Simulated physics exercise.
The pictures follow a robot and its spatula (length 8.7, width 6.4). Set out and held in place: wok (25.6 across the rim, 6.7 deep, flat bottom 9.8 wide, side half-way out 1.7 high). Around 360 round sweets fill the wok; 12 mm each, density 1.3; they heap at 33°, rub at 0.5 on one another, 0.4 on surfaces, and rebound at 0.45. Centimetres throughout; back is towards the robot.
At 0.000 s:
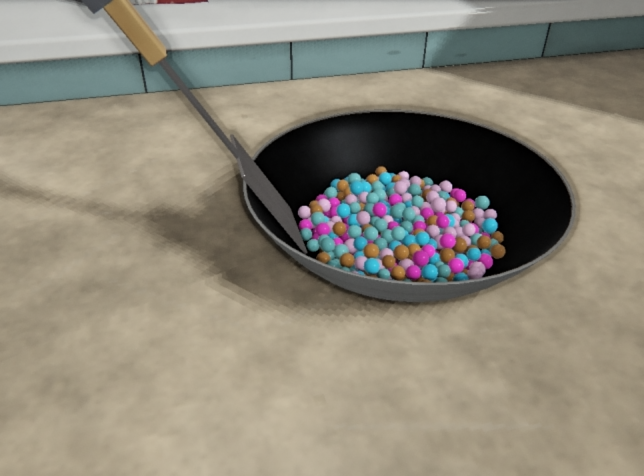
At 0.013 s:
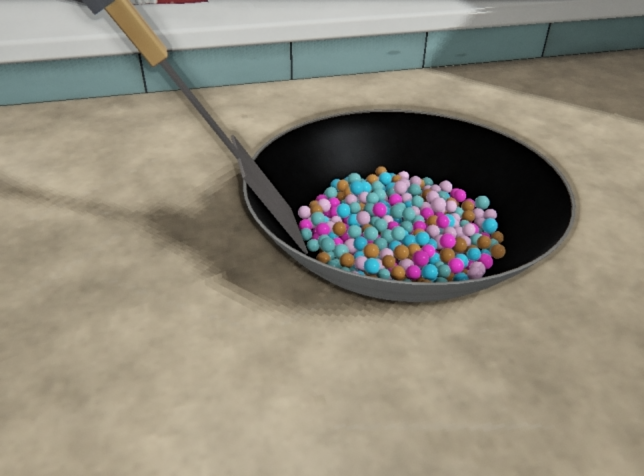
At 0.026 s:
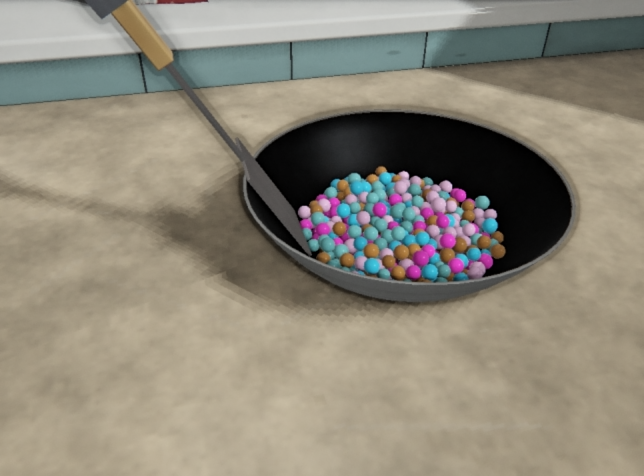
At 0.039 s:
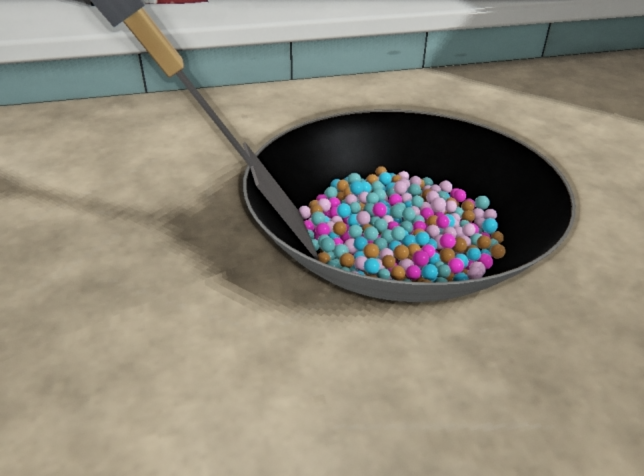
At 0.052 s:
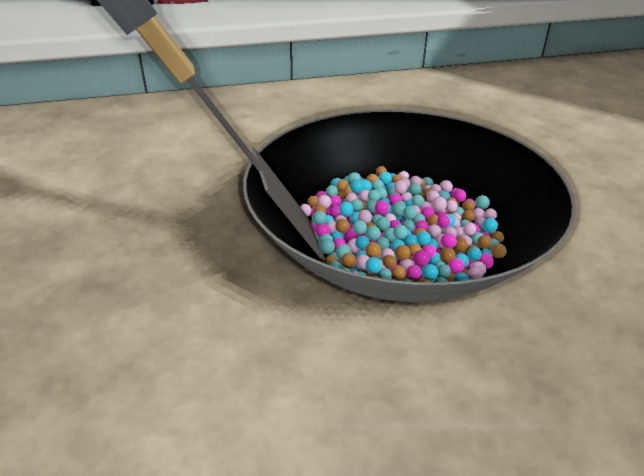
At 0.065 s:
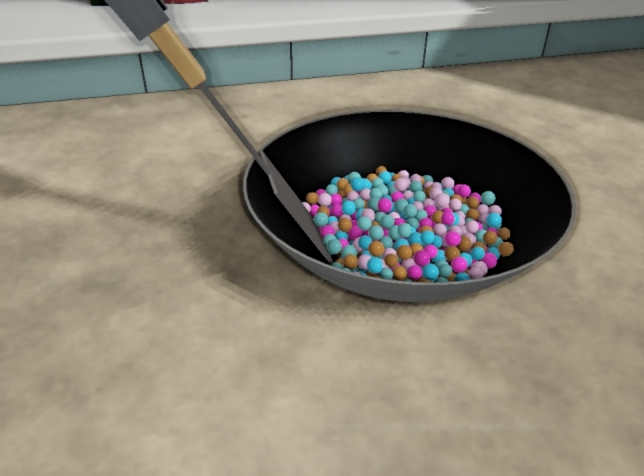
A metal spatula with a wooden handle slid slowly rightward and slightly down along the near left side of a black wok, nudging the pile of pink, blue, teal and brown balls slightly right.
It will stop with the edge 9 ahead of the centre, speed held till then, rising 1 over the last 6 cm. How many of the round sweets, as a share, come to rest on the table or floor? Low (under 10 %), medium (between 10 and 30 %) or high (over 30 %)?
A medium share, between 10 and 30 %, ends on the table or floor.
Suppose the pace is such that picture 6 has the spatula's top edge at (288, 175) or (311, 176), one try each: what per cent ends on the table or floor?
Some 35 and 45 per cent.
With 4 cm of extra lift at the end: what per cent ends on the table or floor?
Some 20 per cent.
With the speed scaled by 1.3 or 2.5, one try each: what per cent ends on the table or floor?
About 20 and 40 per cent.
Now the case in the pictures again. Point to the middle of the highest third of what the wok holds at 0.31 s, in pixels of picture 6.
At about (486, 184).
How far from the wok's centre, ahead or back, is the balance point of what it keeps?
Roughly 3.5 cm ahead.
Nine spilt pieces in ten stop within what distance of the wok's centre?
Roughly 25 cm.
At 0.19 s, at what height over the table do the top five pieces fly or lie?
Roughly 5 cm.
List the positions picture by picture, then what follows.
In the first picture, spatula top edge at (237, 154), sloping 60°; upper third of the load around (397, 219), from x 305 to 500, top at y 170; 363 in the wok.
In the second picture, spatula top edge at (237, 155), sloping 60°; upper third of the load around (397, 219), from x 305 to 500, top at y 170.
In the third picture, spatula top edge at (242, 157), sloping 60°; upper third of the load around (397, 219), from x 305 to 500, top at y 170.
In the fourth picture, spatula top edge at (250, 162), sloping 60°; upper third of the load around (397, 219), from x 305 to 500, top at y 170.
In the fifth picture, spatula top edge at (259, 167), sloping 60°; upper third of the load around (398, 219), from x 305 to 500, top at y 170.
In the sixth picture, spatula top edge at (268, 171), sloping 60°; upper third of the load around (404, 218), from x 305 to 505, top at y 170; 363 in the wok.
By 0.19 s, sloping 60°, highest piece 5 above the table; 363 in the wok.
By 0.31 s, sloping 60°, highest piece 7 above the table; 363 in the wok.
By 0.57 s, sloping 60°, highest piece 8 above the table; 309 in the wok, 51 on the table or floor, 3 on the blade or in flight.
By 1.62 s, sloping 60°, highest piece 7 above the table; 307 in the wok, 56 on the table or floor.
Final count, 307 in the wok, 56 on the table or floor. That is 15 % on the table or floor.
